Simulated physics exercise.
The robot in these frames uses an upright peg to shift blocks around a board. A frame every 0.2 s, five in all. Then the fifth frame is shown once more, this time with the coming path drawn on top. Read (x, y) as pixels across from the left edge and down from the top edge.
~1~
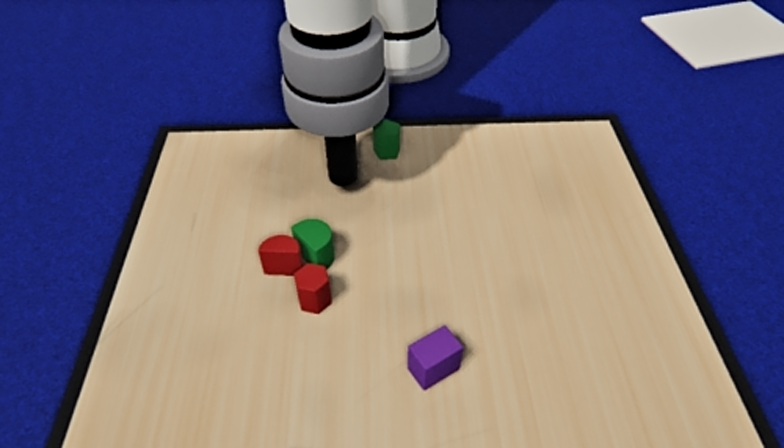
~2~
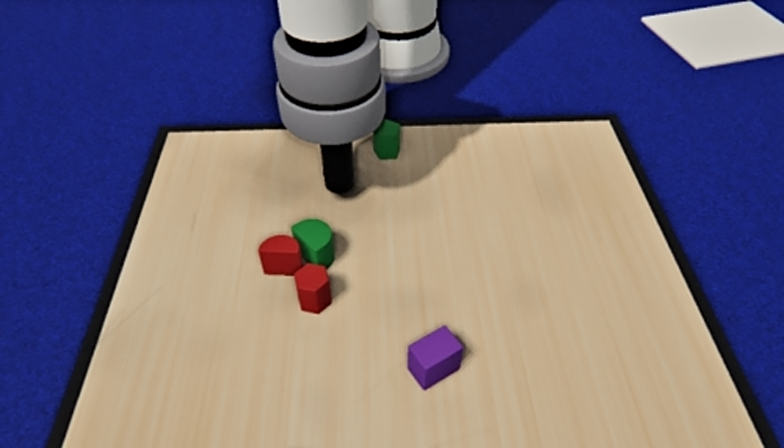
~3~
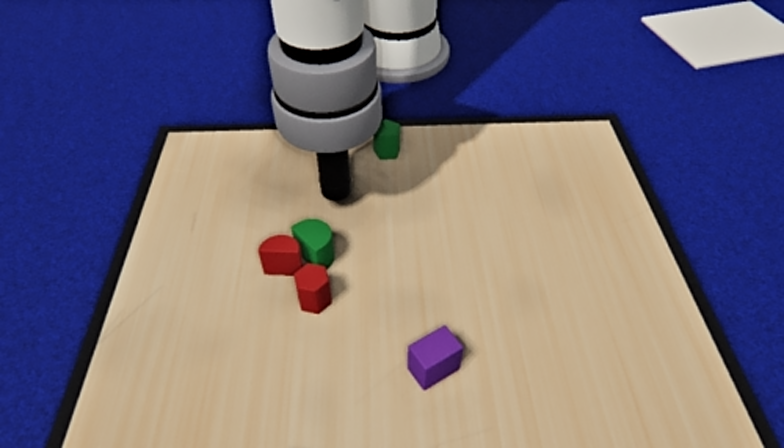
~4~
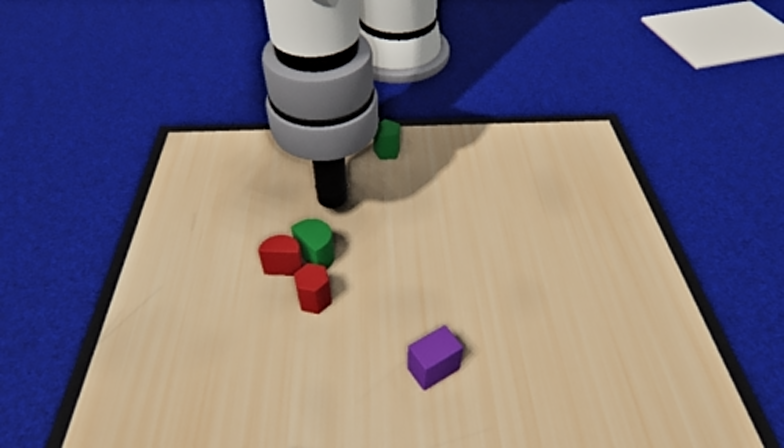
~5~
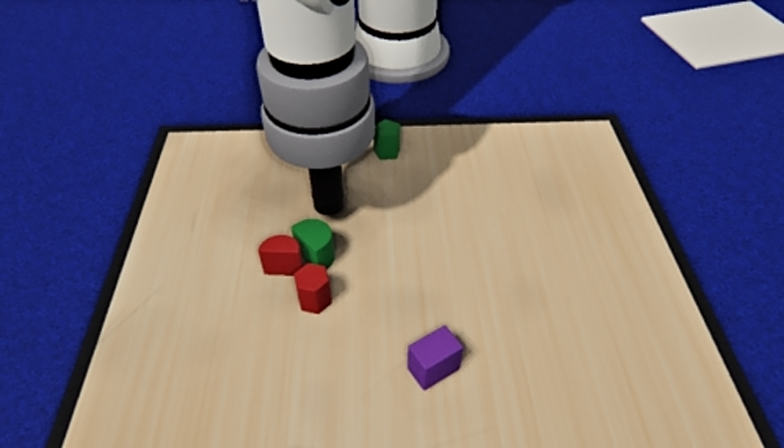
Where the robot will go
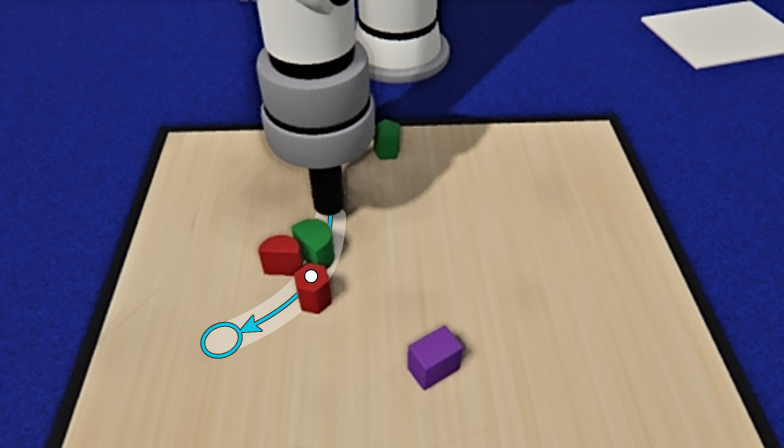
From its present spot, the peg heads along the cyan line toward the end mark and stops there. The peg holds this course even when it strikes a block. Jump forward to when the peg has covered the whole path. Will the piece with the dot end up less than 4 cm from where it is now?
Yes, that is how it ends up.
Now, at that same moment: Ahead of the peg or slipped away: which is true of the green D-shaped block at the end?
It keeps leading.
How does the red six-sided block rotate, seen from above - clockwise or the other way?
Prediction: Counterclockwise.
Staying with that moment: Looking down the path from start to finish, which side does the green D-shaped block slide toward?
To the right.
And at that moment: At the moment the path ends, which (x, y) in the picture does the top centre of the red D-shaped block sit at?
Located at (251, 261).
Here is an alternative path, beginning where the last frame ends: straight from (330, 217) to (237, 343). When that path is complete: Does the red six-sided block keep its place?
Final answer: No.
Path on the board, from (330, 217) via (321, 262) and (283, 307), ending at (222, 340); the dot is on the red six-sided block.
The first path, step by step. One third of the way, peg (319, 252); red D-shaped block (264, 255), turned 50° clockwise; red six-sided block (306, 294), turned 50° anticlockwise; green D-shaped block (297, 263), turned 25° clockwise.
Two thirds of the way, peg (280, 296); red D-shaped block (251, 261), turned 95° clockwise; red six-sided block (306, 299), turned 60° anticlockwise; green D-shaped block (246, 307), turned 50° clockwise.
At the end, peg (217, 329); red D-shaped block (251, 261), turned 95° clockwise; red six-sided block (306, 299), turned 60° anticlockwise; green D-shaped block (190, 350).
